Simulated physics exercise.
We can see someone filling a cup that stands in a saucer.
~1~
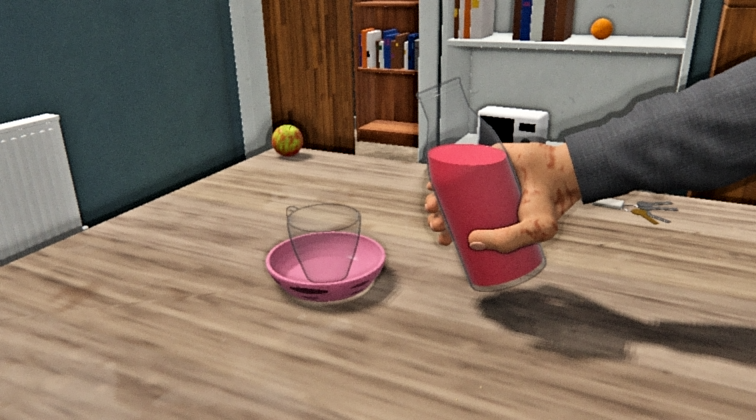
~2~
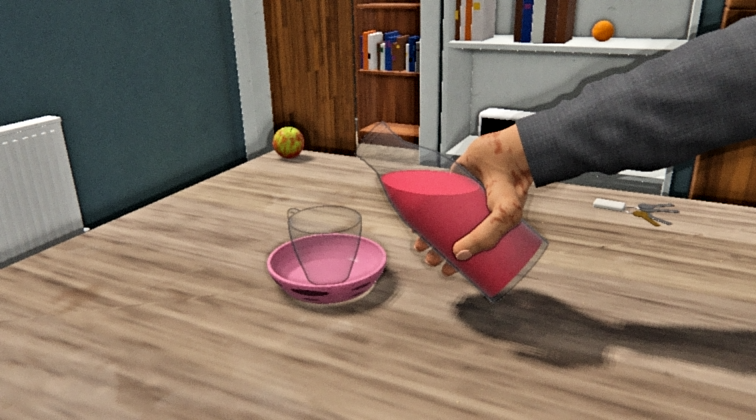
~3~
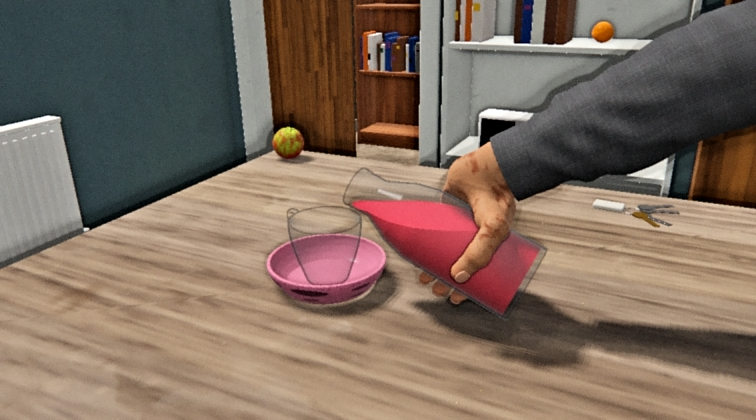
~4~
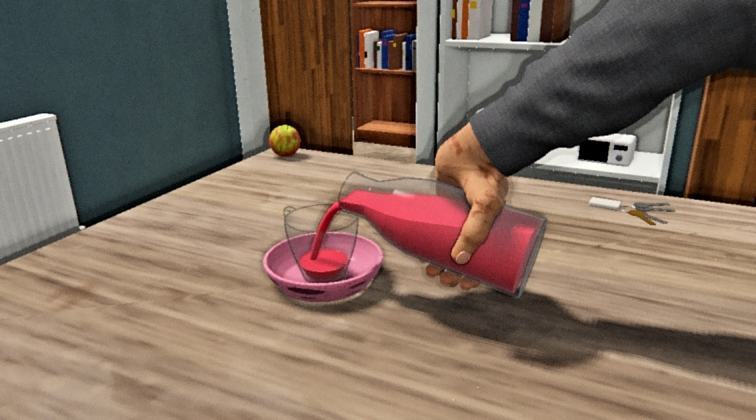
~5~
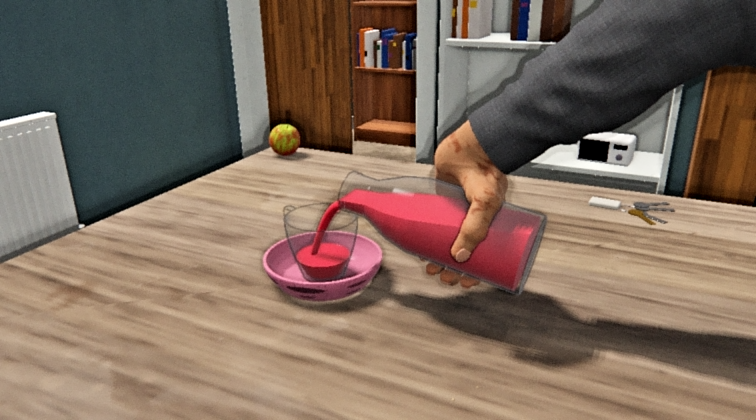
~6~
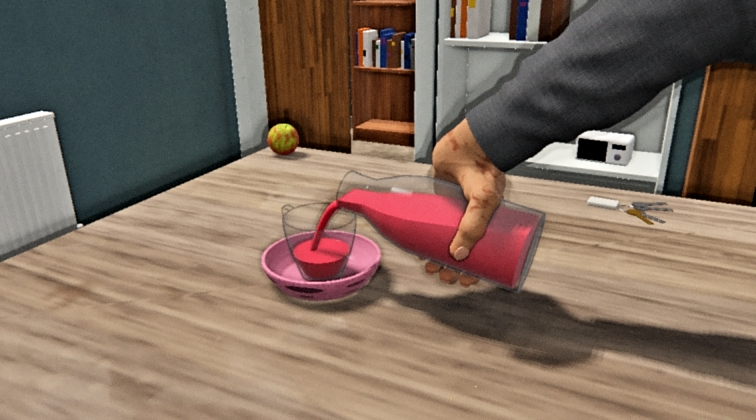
A hand tilting a clear bottle of red liquid leftward and pouring a stream into a glass in a pink saucer.
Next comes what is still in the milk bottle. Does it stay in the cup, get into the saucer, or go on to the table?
It goes on to the table.
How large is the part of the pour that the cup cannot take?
Roughly 55 percent, I'd say.
Shortly, the cup is full to the brim; the saucer is wet, with room to spare.
Then, the cup is full to the brim; the saucer is nearly full.
At the finish, the cup is full to the brim; the saucer is full and running over.
